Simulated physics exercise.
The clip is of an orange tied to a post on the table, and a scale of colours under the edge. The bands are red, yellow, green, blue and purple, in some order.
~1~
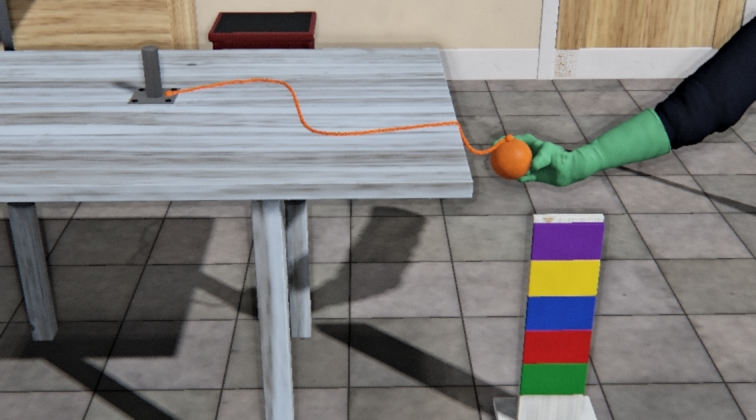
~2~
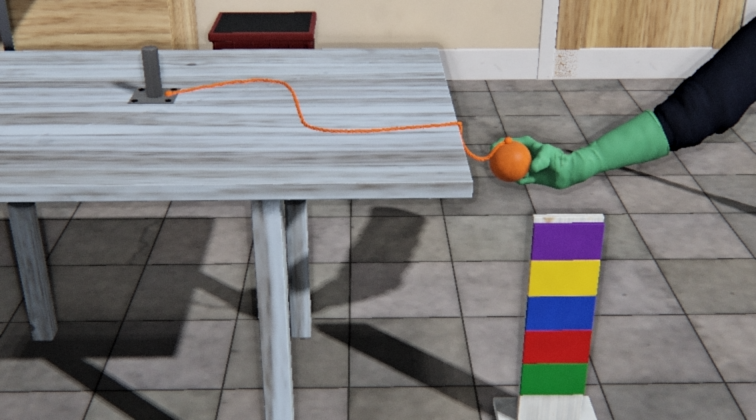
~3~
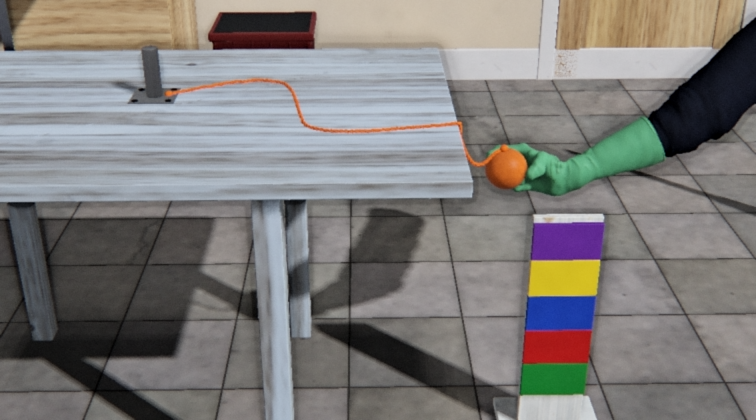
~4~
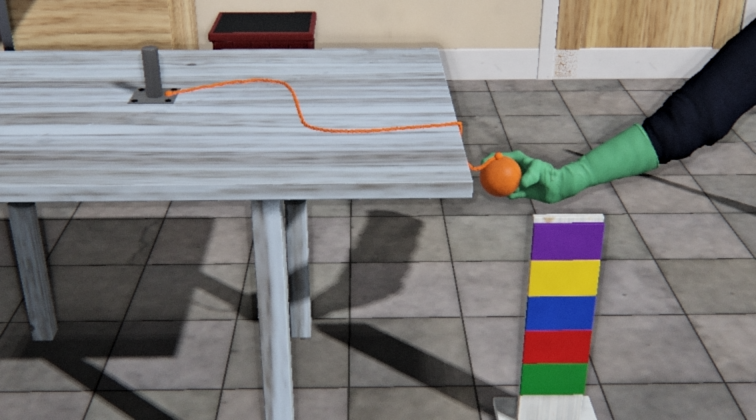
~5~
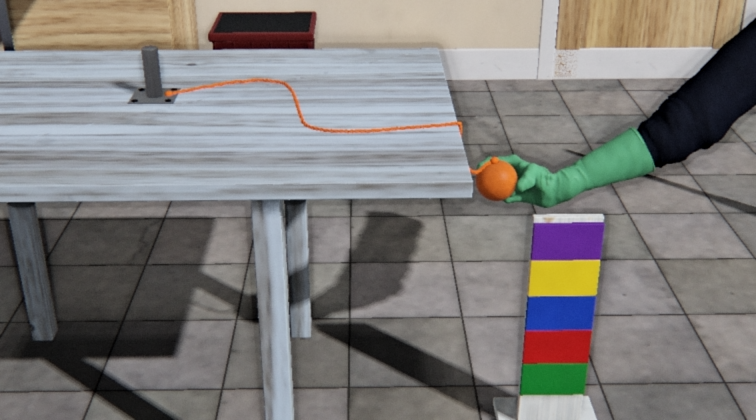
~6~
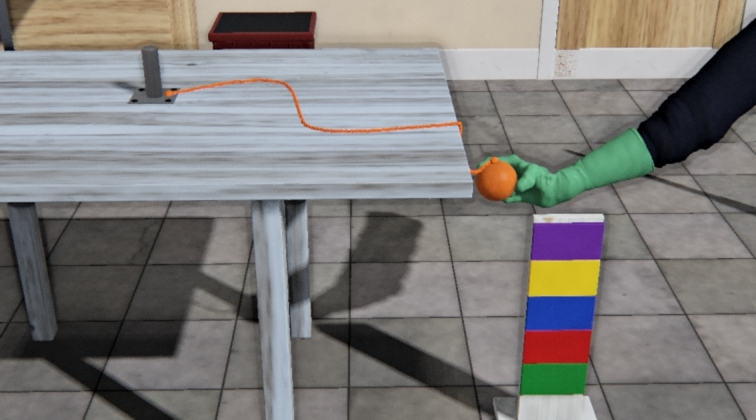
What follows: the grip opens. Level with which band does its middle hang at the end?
Its middle rests at the blue band.
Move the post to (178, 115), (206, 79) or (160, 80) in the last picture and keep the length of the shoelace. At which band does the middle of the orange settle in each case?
It would be red; red; blue.
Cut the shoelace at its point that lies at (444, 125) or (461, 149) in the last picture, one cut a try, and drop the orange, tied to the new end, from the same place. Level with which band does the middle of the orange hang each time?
One after the other, purple; yellow.
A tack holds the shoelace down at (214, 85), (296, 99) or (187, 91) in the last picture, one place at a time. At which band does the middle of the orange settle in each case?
Try by try: Blue; yellow; blue.
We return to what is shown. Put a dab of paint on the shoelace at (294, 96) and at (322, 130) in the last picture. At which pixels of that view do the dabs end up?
About (340, 101), and the other about (443, 104).
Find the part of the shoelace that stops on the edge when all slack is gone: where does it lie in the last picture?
Near (335, 131).
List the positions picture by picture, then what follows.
The first picture shows orange (511, 159); purple (568, 243); yellow (564, 279); blue (561, 314); red (557, 348); green (554, 380).
The second picture shows orange (510, 162); shoelace through (205, 87) (283, 83) (299, 112) (349, 131) (443, 125).
The third picture shows orange (506, 169).
The fourth picture shows orange (500, 177); shoelace through (205, 87) (283, 83) (299, 112) (349, 131) (443, 125).
The fifth picture shows orange (497, 181).
The sixth picture shows orange (497, 181); shoelace through (205, 87) (283, 83) (299, 112) (349, 131) (443, 125).
Soon after, orange near (461, 283); level with yellow.
After that, orange near (439, 293); level with blue.
In the end, orange near (446, 298); level with blue. The blue one.
